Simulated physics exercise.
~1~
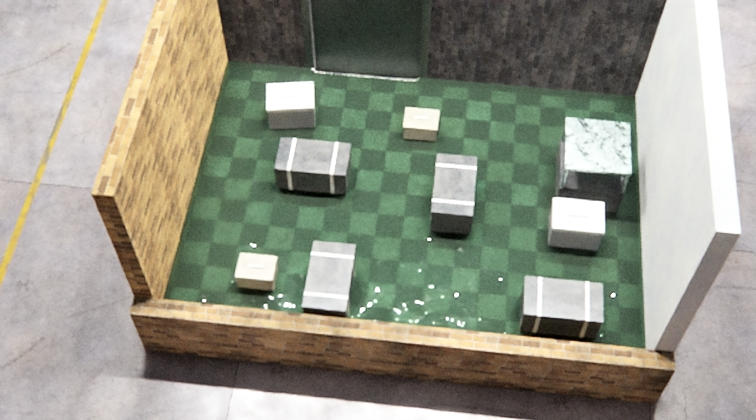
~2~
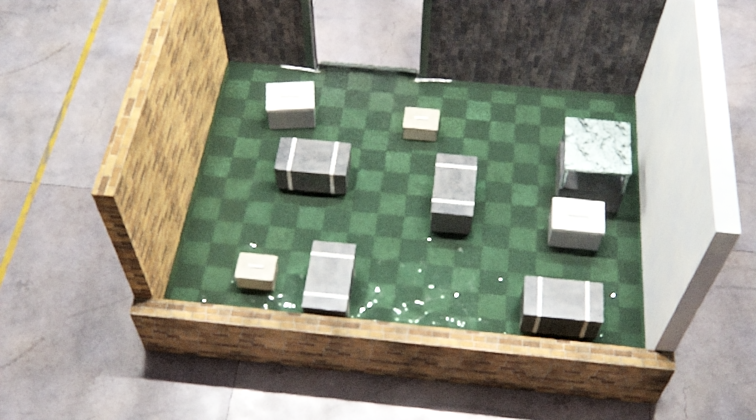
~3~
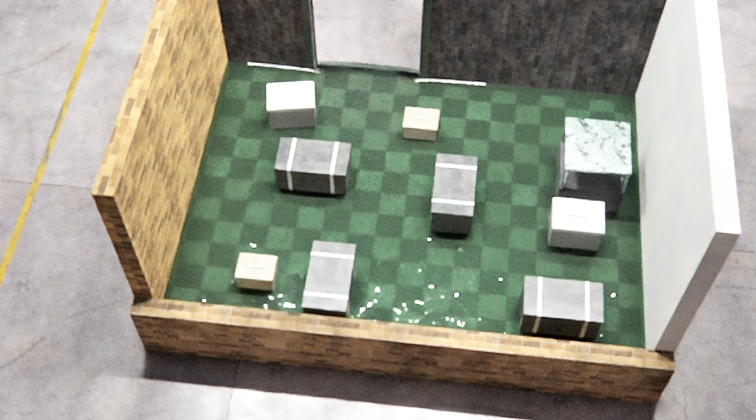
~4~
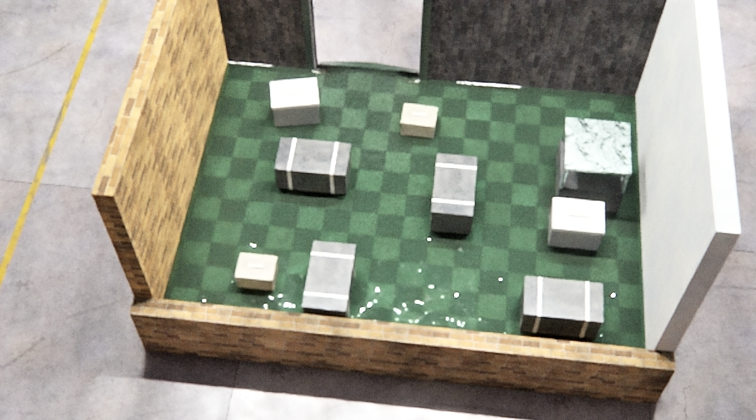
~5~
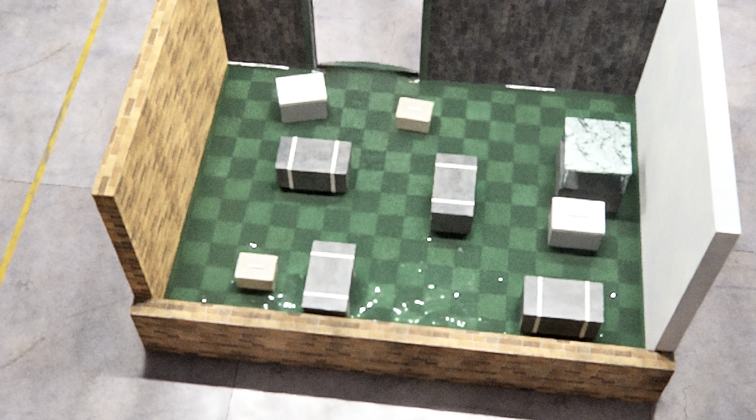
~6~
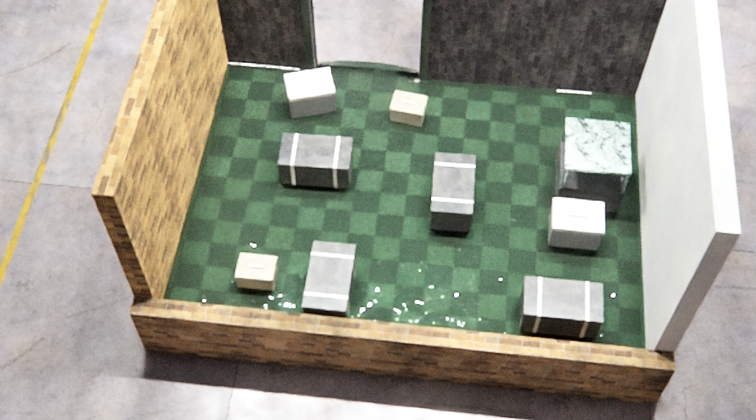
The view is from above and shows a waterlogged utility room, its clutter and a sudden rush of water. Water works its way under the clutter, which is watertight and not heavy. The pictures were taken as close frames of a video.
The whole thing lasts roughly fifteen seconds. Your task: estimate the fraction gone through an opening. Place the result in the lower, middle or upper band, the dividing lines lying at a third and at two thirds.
Middle band.
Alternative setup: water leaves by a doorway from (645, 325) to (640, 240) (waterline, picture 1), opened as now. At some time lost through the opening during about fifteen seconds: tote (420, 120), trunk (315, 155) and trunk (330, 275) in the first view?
Each object, in the order asked: Not flushed / not flushed / not flushed.
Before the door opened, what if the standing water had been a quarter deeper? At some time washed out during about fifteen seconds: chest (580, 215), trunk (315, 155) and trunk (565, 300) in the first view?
Sequence: Not removed / removed / not removed.
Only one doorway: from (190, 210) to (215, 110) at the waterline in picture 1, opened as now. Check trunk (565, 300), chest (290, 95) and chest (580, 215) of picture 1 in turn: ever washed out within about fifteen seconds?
First never exits, second exits, third never exits.
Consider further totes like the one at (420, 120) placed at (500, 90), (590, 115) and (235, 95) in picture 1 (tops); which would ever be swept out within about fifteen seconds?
In sequence: Exits, never exits, exits.
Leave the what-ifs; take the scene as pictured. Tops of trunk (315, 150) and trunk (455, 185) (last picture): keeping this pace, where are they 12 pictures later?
Estimated positions: (331, 81) and (417, 138), approximately.
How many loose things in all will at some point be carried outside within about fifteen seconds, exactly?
The count is 4.
A moment on, 0 of 8 are out; 8 afloat.
Next, 2 of 8 are out; 6 afloat.
Later, 3 of 8 are out; 5 afloat.
In the end, 4 of 8 are out; 4 afloat.
